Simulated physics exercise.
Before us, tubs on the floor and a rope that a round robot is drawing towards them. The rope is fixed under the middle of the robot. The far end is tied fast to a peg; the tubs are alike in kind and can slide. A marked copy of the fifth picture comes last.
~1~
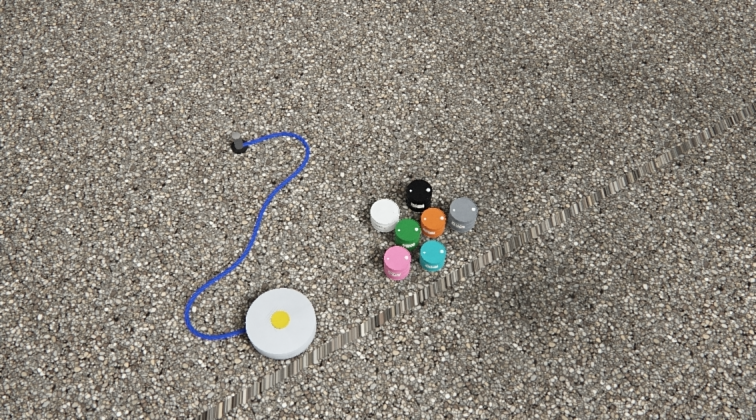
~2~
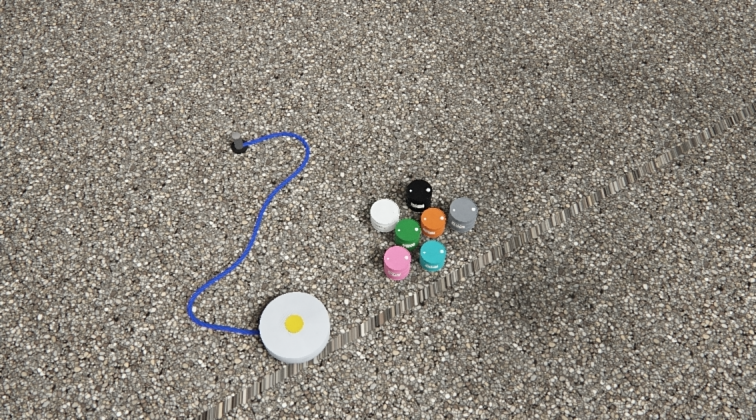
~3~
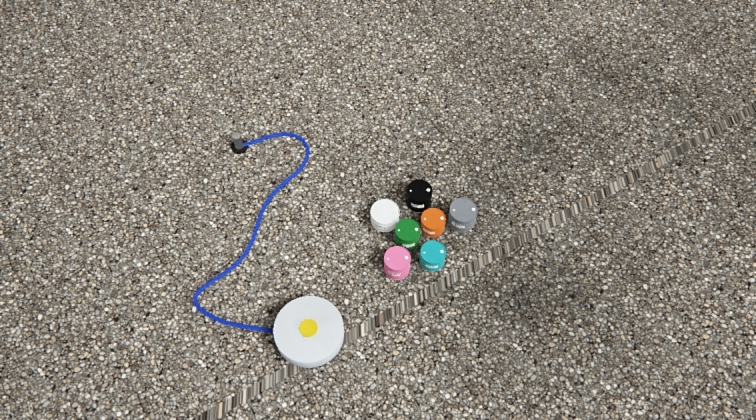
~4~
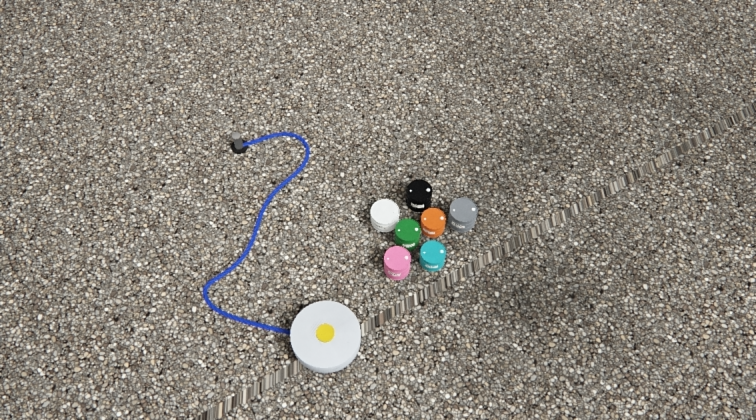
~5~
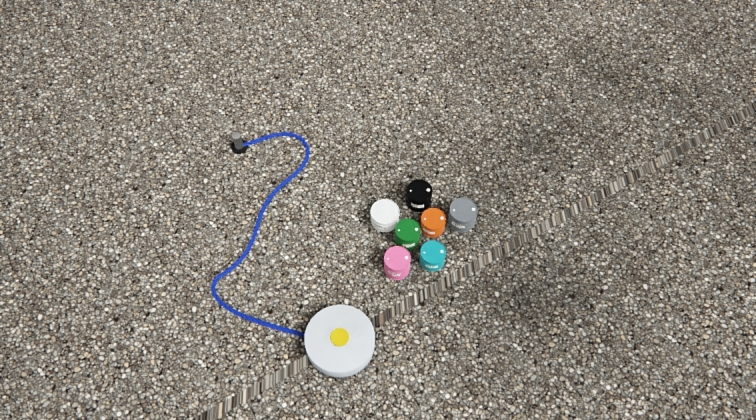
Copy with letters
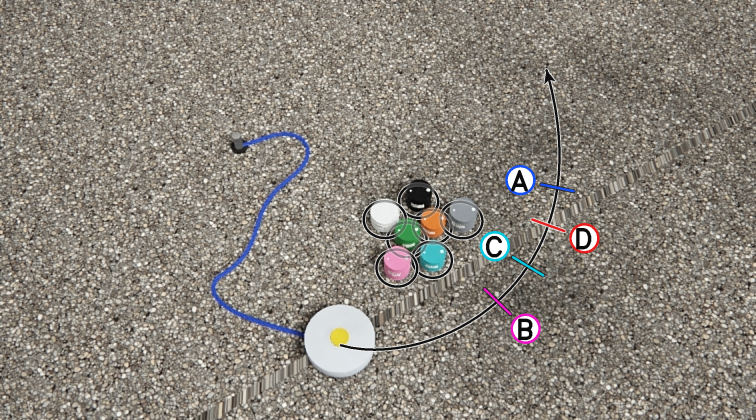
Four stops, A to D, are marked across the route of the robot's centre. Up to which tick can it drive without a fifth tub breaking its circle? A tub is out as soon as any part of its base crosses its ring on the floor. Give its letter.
As far as tick A.
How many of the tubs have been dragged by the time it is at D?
The count is none.
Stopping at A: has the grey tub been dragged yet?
No.
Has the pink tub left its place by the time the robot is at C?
No.
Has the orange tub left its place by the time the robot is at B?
No.
On the copy, A at (557, 188); B at (497, 301); C at (528, 266); D at (548, 225); the route from (341, 345) via (542, 242) to (546, 70).
On A. First, robot (455, 327).
Then, robot (534, 255).
Finally, robot (560, 182); green tub (410, 227); turquoise tub (429, 243); pink tub (404, 248); three over the rings.
By contrast, B is within the limit but short; C is within the limit but short; D is within the limit but short.
